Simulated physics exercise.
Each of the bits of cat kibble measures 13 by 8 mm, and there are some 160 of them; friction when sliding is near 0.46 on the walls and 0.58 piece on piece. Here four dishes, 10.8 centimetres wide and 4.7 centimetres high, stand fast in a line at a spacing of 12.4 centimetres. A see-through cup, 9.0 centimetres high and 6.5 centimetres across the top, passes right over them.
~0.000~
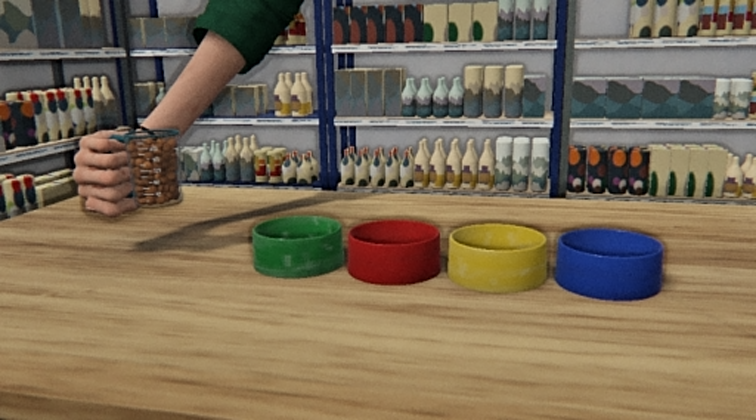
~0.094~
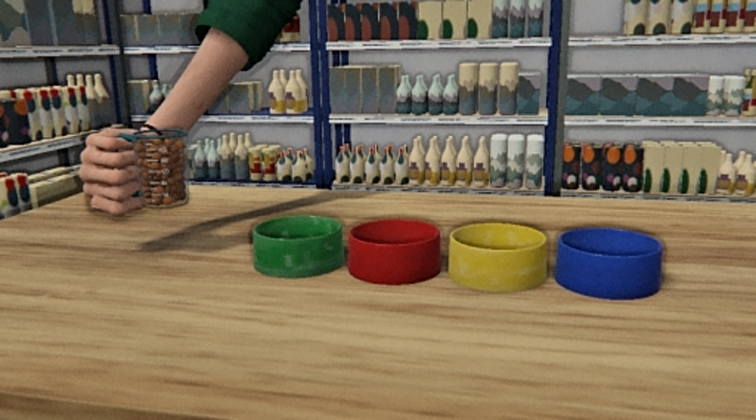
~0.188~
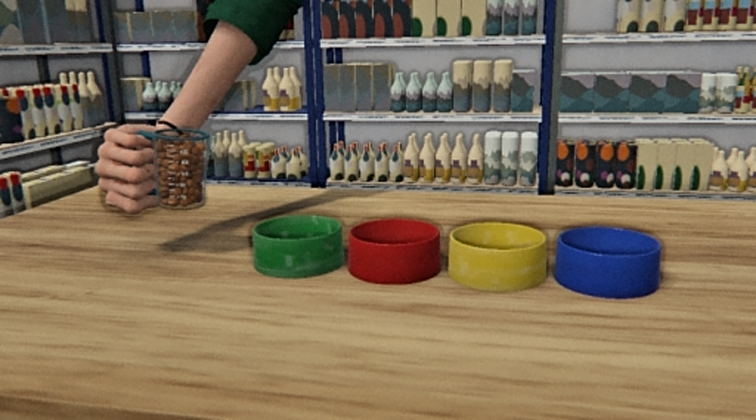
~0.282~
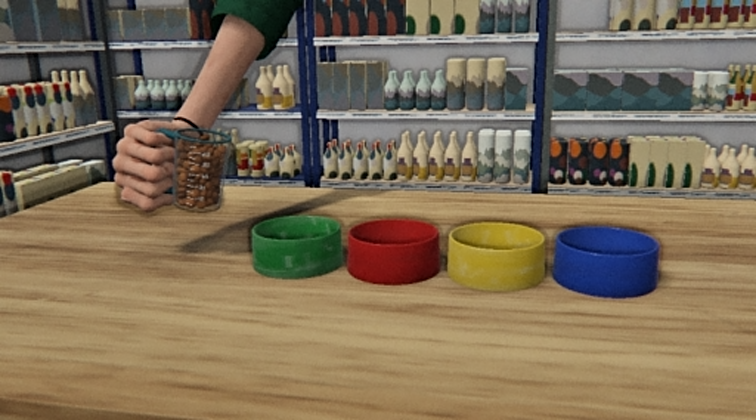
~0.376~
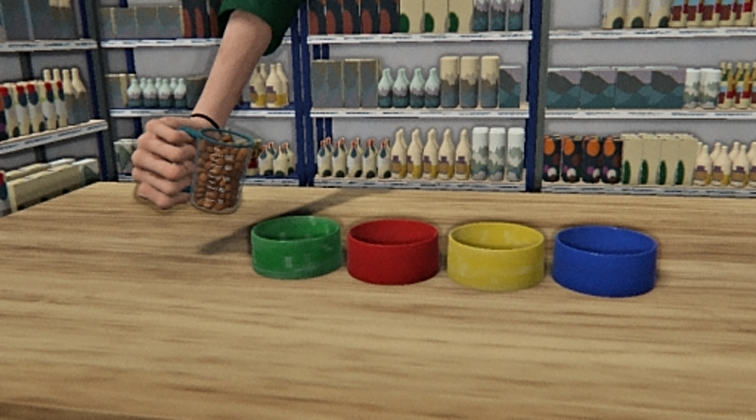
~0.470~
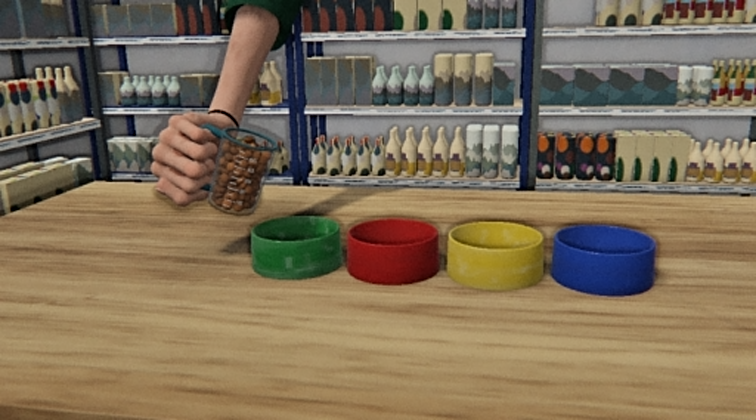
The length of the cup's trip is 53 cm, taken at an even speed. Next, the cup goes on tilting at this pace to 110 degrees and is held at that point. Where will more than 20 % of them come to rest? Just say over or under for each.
Going through them: Red dish comes out under, blue dish comes out over, green dish comes out under, yellow dish comes out under, counter comes out under.
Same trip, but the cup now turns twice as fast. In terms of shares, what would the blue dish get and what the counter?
In the blue dish 40; on the counter 10.
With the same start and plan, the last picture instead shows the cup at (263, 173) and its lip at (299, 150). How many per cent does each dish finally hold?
The red dish keeps 0, the blue dish 100, the green dish 0 and the yellow dish 0.
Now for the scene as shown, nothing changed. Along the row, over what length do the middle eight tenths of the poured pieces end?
I'd put it near 5 cm.
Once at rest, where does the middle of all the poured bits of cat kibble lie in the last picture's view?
My guess is close to (612, 262).
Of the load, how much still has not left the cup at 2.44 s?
It comes out close to 50 per cent.
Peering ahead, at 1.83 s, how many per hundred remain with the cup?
It comes to about 95 percent.
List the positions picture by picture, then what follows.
The first frame shows cup at (155, 168), tilt 0 degrees, lip at (175, 134), moved 0.0 cm; middle of the pieces at (155, 172); green dish at (297, 228); red dish at (394, 232); yellow dish at (498, 237); blue dish at (610, 243).
The second frame shows cup at (163, 169), tilt 2 degrees, lip at (183, 135), moved 1.1 cm; middle of the pieces at (162, 172).
The third frame shows cup at (181, 169), tilt 6 degrees, lip at (205, 138), moved 3.9 cm; middle of the pieces at (181, 173).
The fourth frame shows cup at (200, 171), tilt 11 degrees, lip at (228, 141), moved 6.8 cm; middle of the pieces at (200, 175).
The fifth frame shows cup at (220, 172), tilt 16 degrees, lip at (251, 145), moved 9.6 cm; middle of the pieces at (219, 176).
The sixth frame shows cup at (241, 173), tilt 21 degrees, lip at (275, 149), moved 12.5 cm; middle of the pieces at (240, 177); green dish at (296, 229); red dish at (393, 232); yellow dish at (495, 236); blue dish at (604, 240). The cup turns about 50 degrees a second and travels 30 cm a second.
Then, at 1.29 s, tilt 62 degrees; cup holds 100 %.
After 1.83 s, tilt 90 degrees; cup holds 95 %, blue 5 %.
After 2.44 s, tilt 110 degrees; cup holds 50 %, blue 50 %.
In the end, at 4.5 s, red 0 %, blue 95 %, green 0 %, yellow 0 %, counter 0 %.
